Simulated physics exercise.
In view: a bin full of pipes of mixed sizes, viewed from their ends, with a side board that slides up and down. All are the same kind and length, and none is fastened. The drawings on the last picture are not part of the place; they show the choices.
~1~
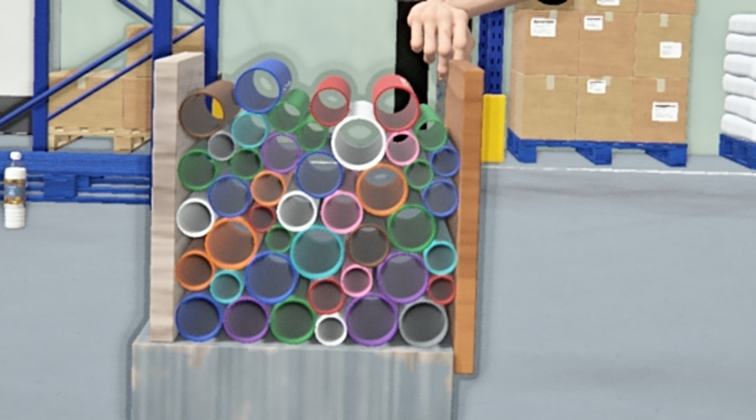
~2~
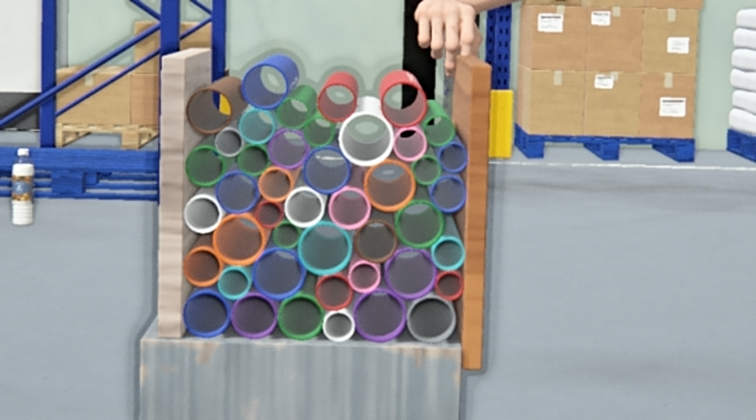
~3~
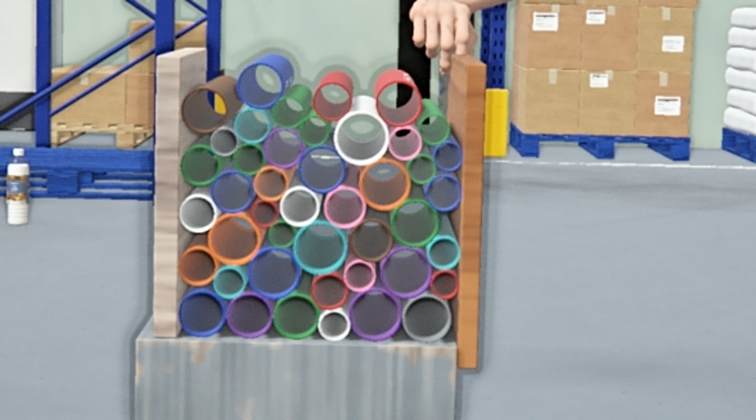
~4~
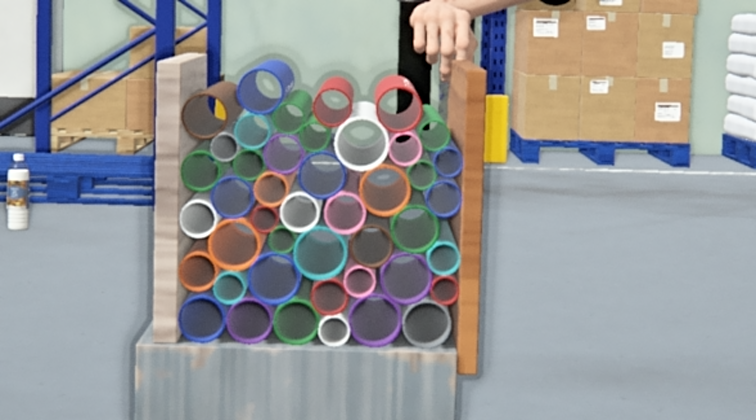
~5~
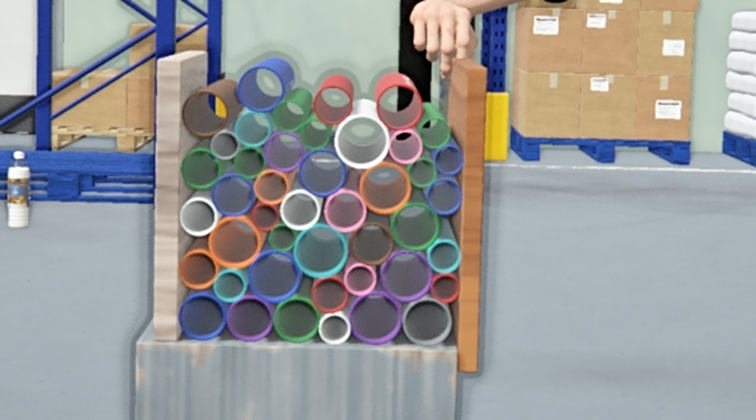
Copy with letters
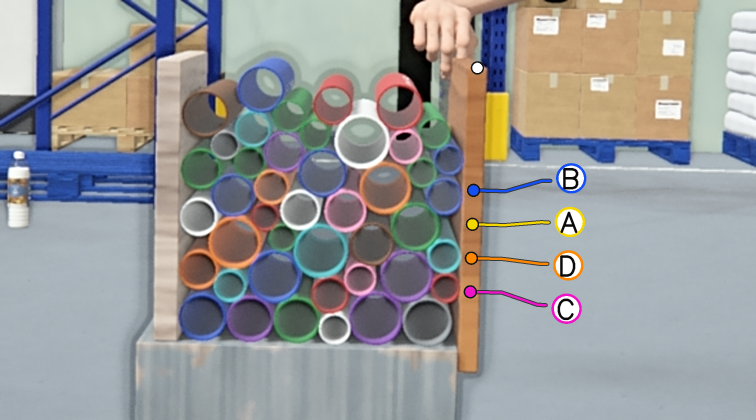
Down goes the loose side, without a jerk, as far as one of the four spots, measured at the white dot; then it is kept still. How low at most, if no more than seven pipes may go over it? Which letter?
At most to D.
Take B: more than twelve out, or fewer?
It loses fewer than twelve.
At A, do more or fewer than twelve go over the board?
It loses fewer than twelve.
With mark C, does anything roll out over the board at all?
At C: Yes.
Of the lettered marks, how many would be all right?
Three of the four.
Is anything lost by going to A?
Yes, at A.
On the marked copy, A at (473, 224); B at (474, 190); C at (471, 292); D at (472, 258); the white dot at (478, 68).
Taking D. A third of the way, top of the board (464, 153).
Two thirds of the way, top of the board (461, 251).
When it is over, top of the board (461, 257), six out over the board.
As for the rest, A three out over the board; B three out over the board; C more than seven out over the board.
